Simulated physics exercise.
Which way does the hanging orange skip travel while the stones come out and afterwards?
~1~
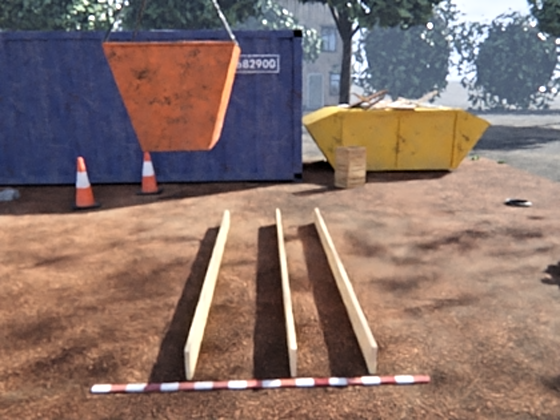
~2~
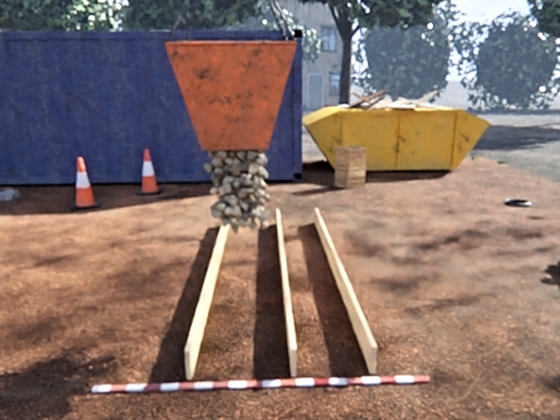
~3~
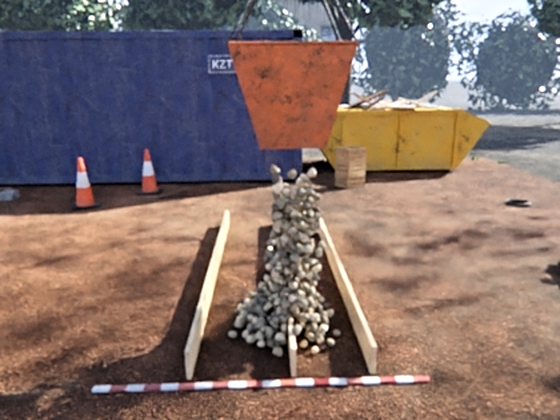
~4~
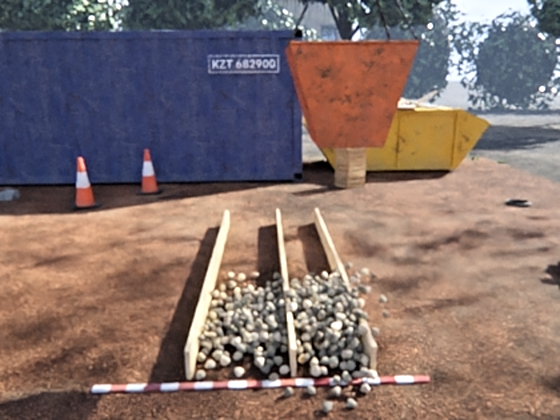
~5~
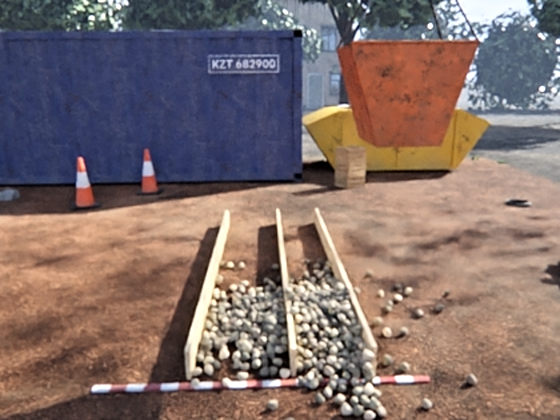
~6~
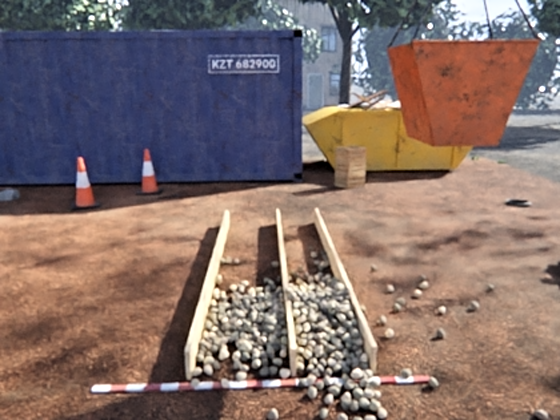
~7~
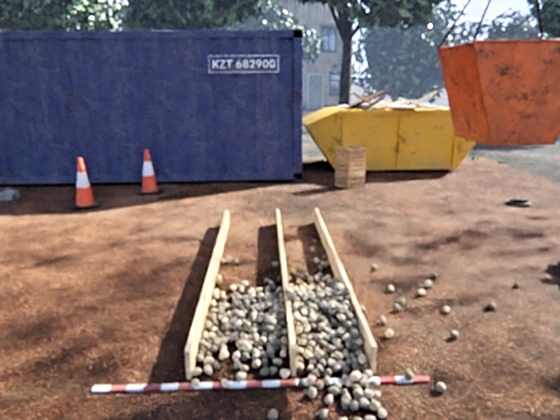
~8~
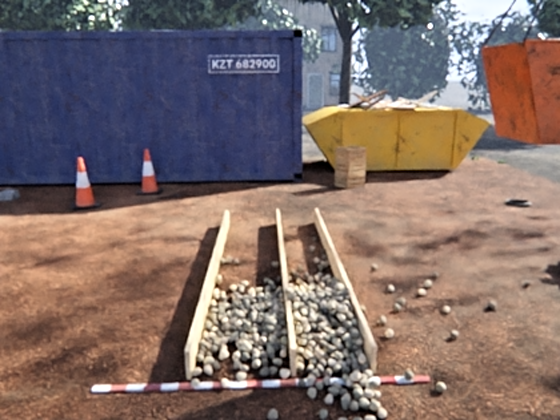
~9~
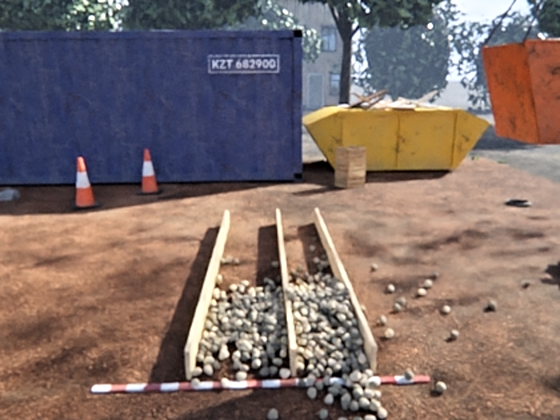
The orange skip travels to the right, from in front of the blue container to the right edge of the view.
